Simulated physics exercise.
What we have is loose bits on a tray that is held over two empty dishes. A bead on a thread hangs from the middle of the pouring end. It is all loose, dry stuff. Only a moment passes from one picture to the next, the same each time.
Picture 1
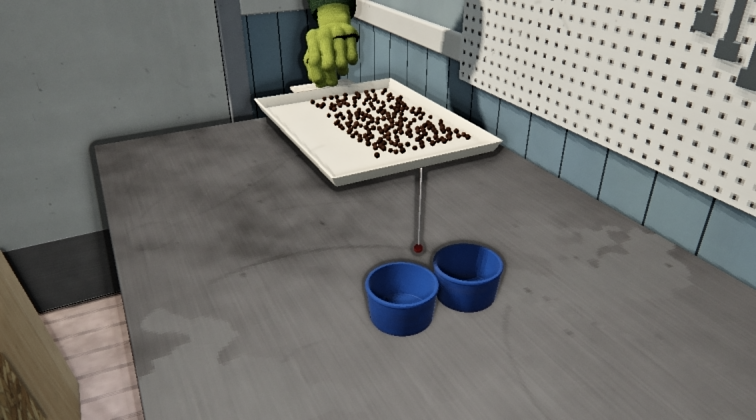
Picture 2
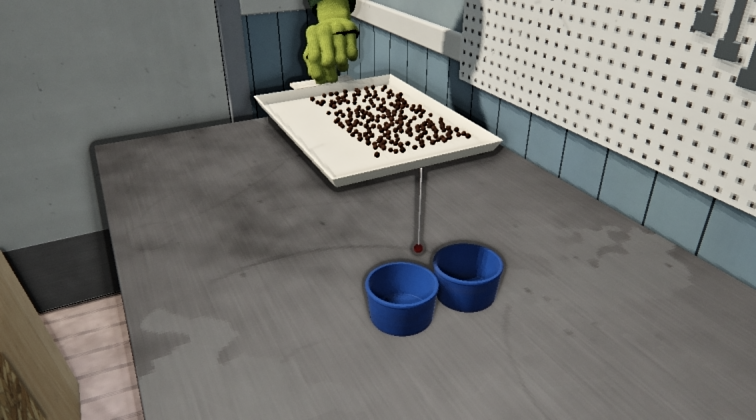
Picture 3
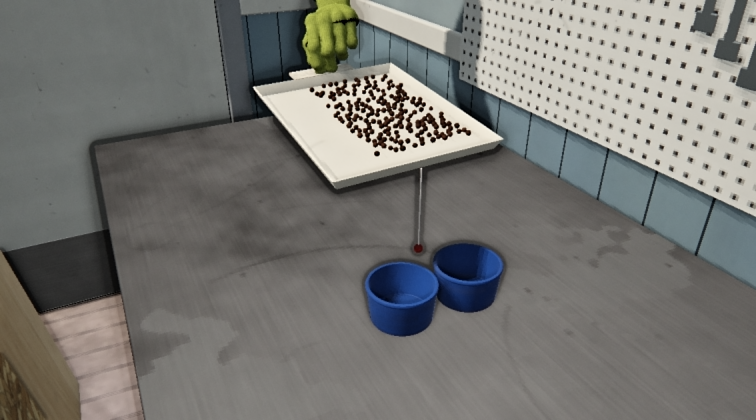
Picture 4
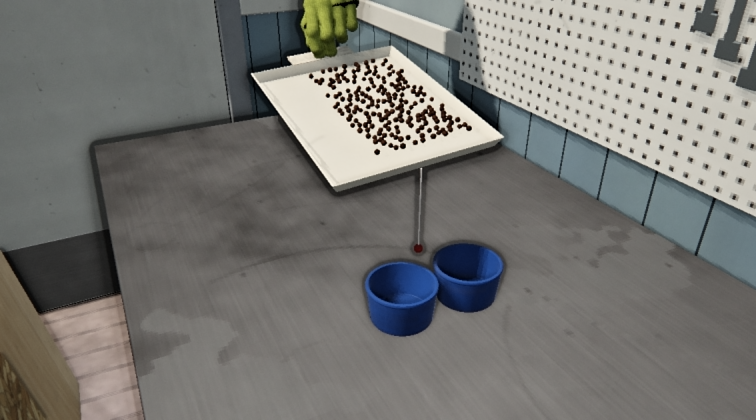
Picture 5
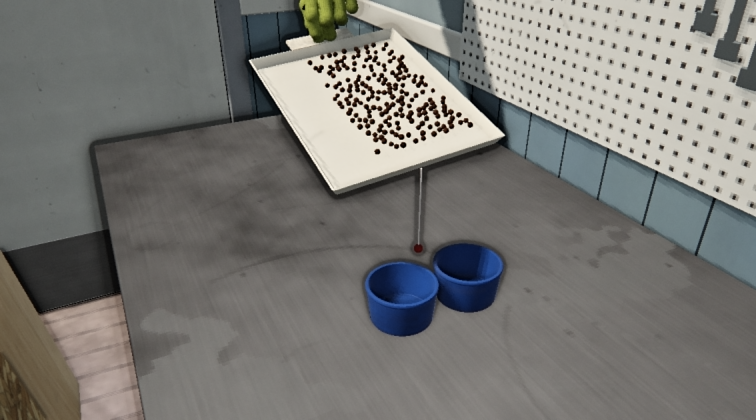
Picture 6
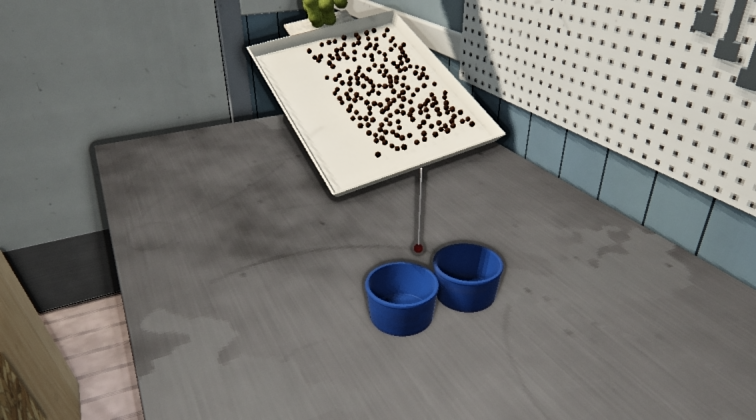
A green-gloved hand raising the far end of a white tray of small dark berries above two blue dishes.
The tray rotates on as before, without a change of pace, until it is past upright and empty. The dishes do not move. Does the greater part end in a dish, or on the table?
They take under half between them.
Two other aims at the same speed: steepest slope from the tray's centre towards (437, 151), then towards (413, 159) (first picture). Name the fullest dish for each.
First the right one, then the right-hand dish.
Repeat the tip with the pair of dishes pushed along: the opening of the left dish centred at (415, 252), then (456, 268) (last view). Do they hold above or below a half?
The first try: Under half. The second: Under half.
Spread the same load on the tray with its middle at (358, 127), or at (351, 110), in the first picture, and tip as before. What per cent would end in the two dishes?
About 20 and 10 per cent.
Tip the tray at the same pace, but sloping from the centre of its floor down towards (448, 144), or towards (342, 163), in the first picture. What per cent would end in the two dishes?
Roughly 20 per cent, and 0 per cent.
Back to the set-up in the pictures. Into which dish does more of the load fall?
More ends in the dish on the left.
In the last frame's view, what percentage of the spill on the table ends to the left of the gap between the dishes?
Roughly 100 in a hundred.
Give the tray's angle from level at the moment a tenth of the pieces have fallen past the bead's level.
Roughly 65°.
Shortly afterwards, tray tipped steeply; near a third on the tray; a little in the left dish; a little outside both; near half in the air.
Next, tray tipped past a quarter turn; near a quarter in the left dish; the bulk outside both.
Some moments later, tray tipped past a quarter turn; near a quarter in the left dish; the bulk outside both.
In the end, tray tipped past a quarter turn; near a quarter in the left dish; none at all in the right dish; the bulk outside both.
